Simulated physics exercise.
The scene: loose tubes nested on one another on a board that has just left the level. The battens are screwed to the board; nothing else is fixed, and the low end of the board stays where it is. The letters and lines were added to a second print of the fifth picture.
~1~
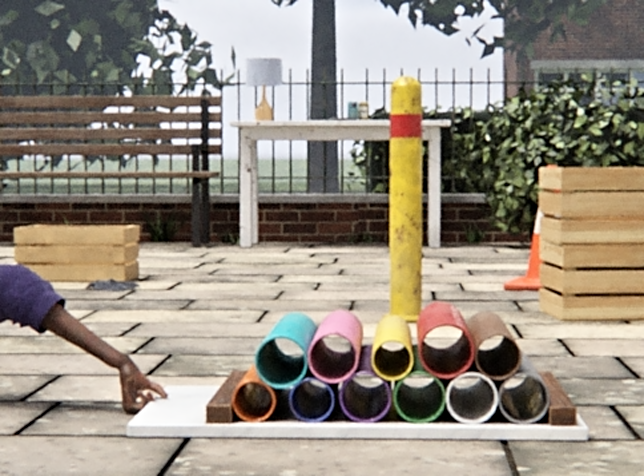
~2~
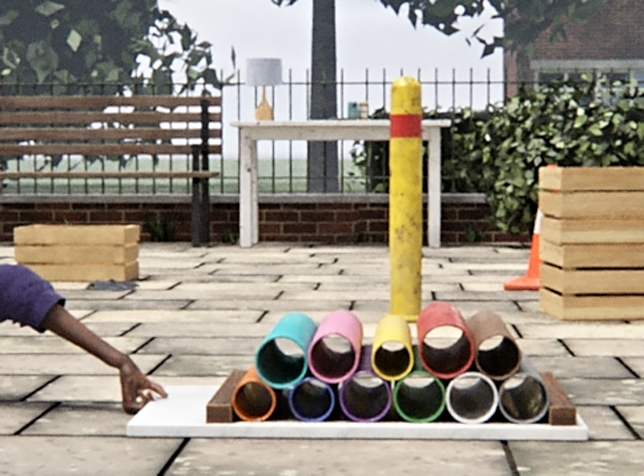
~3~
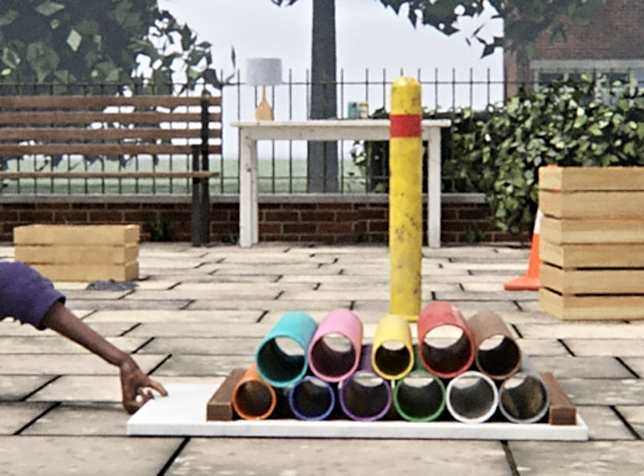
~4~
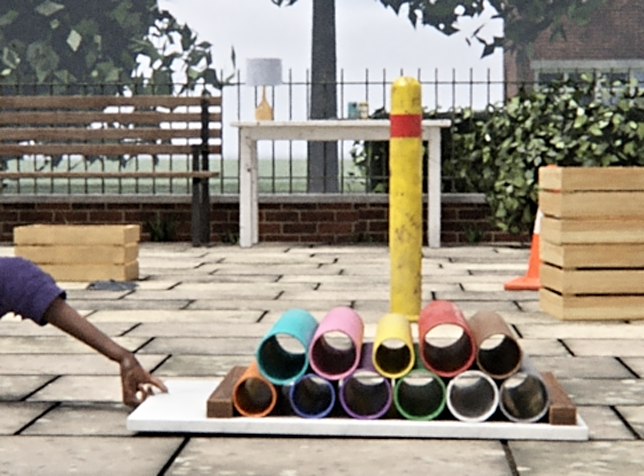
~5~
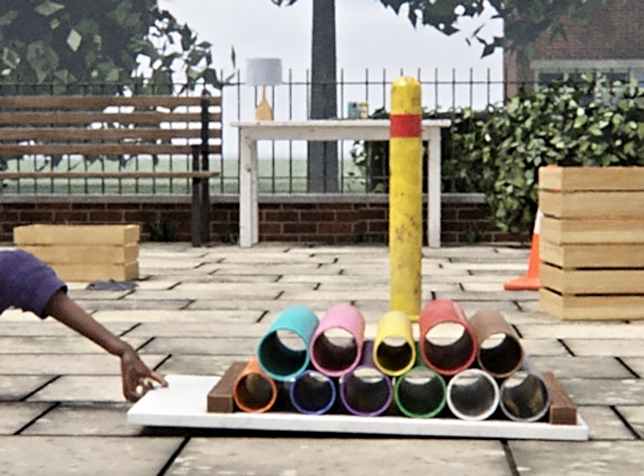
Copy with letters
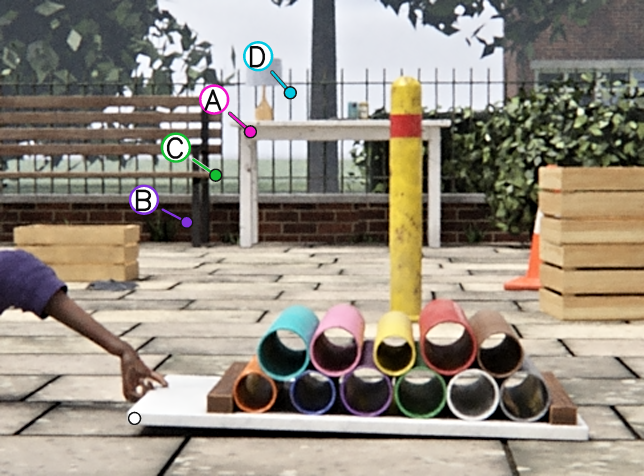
At the start, colourful tubes sit in two stacked rows between brown battens on a white board lying on paving, with a hand at its left end. The hand then slowly raises that end slightly, and the board tilts a little, the tubes staying nested as they shift very slightly with it.
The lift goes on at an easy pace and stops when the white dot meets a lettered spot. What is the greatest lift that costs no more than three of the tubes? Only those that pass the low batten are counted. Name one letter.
The highest mark that will do is B.
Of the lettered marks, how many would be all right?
One of the four.
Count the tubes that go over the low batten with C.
At C the number is five.
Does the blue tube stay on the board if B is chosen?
Yes, with B.
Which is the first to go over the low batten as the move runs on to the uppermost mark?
The brown one.
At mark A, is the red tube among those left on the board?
The red tube: No.
On the copy, A at (250, 132); B at (187, 222); C at (216, 175); D at (290, 93); the white dot at (134, 418).
On B. First, board at 16°.
Then, board at 28°.
Finally, board at 28°, none over the low batten.
By contrast, A five over the low batten; C five over the low batten; D five over the low batten.
